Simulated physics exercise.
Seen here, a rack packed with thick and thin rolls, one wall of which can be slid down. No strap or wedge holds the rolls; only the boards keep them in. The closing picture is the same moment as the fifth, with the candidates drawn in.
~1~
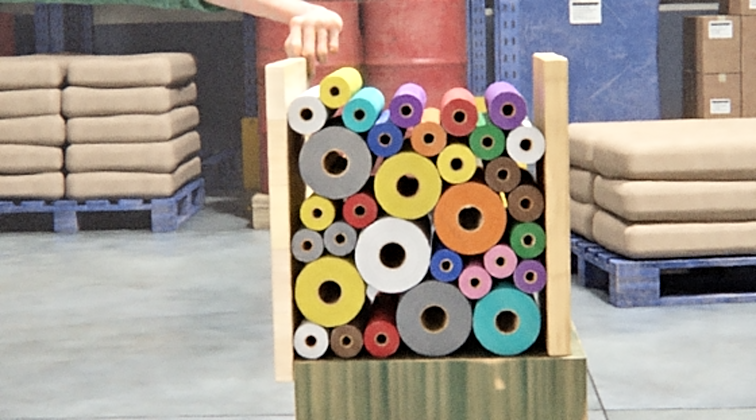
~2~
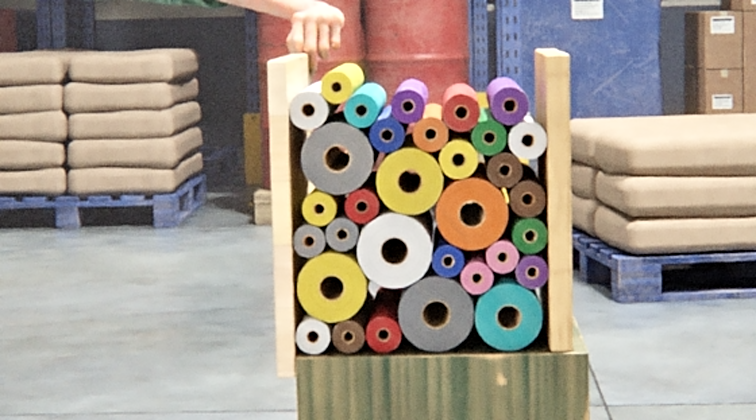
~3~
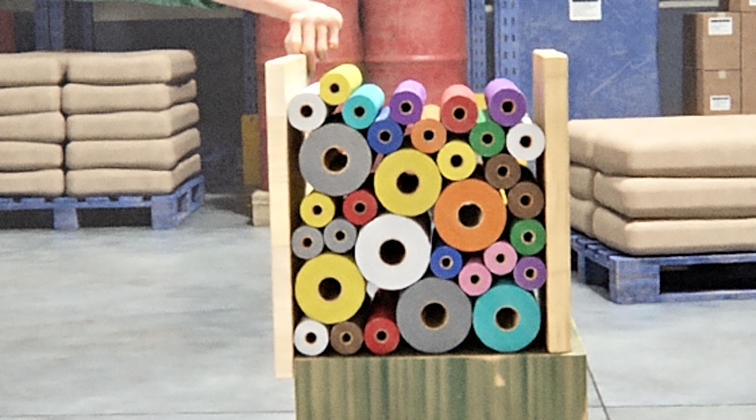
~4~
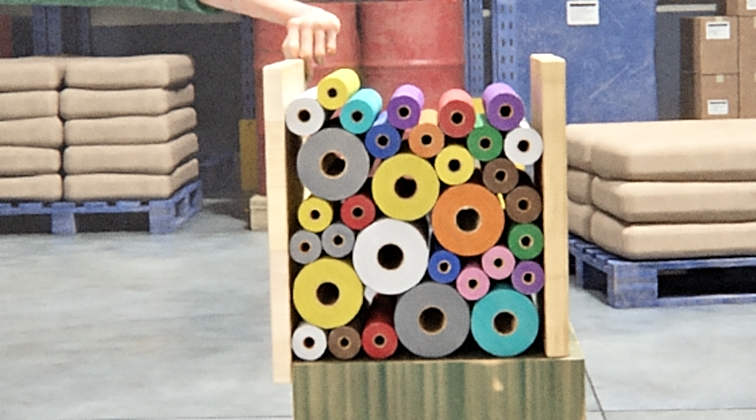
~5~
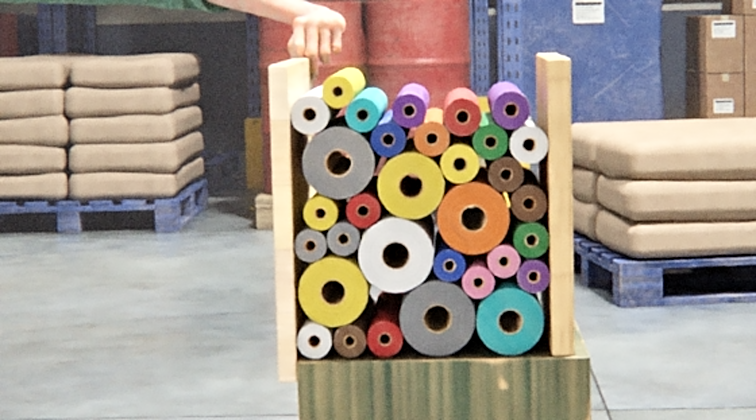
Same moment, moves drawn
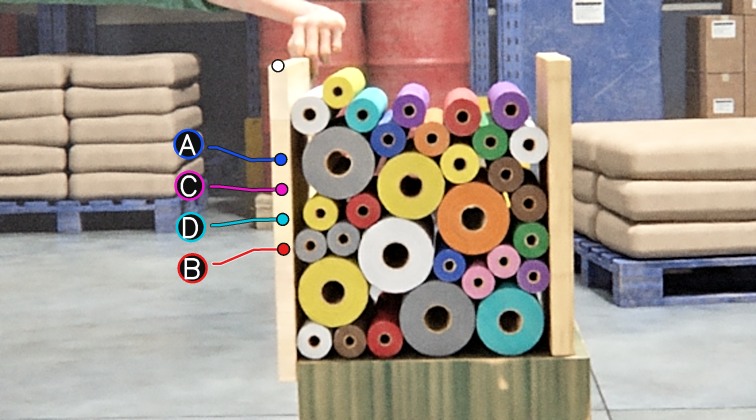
Colourful rolls sit packed between two wooden boards, barely shifting, as a hand stays above them.
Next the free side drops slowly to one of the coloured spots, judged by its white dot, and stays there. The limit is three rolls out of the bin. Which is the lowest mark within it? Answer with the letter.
The answer is mark B.
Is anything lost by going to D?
Yes.
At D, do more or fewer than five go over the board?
Fewer than five.
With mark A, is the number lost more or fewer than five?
At A, fewer than five.
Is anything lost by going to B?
At B: Yes.
On the marked copy, A at (281, 159); B at (283, 249); C at (282, 189); D at (282, 219); the white dot at (278, 66).
Taking B. A third of the way, top of the board (291, 144).
Two thirds of the way, top of the board (293, 232).
When it is over, top of the board (294, 248), two out over the board.
As for the rest, A two out over the board; C two out over the board; D two out over the board.
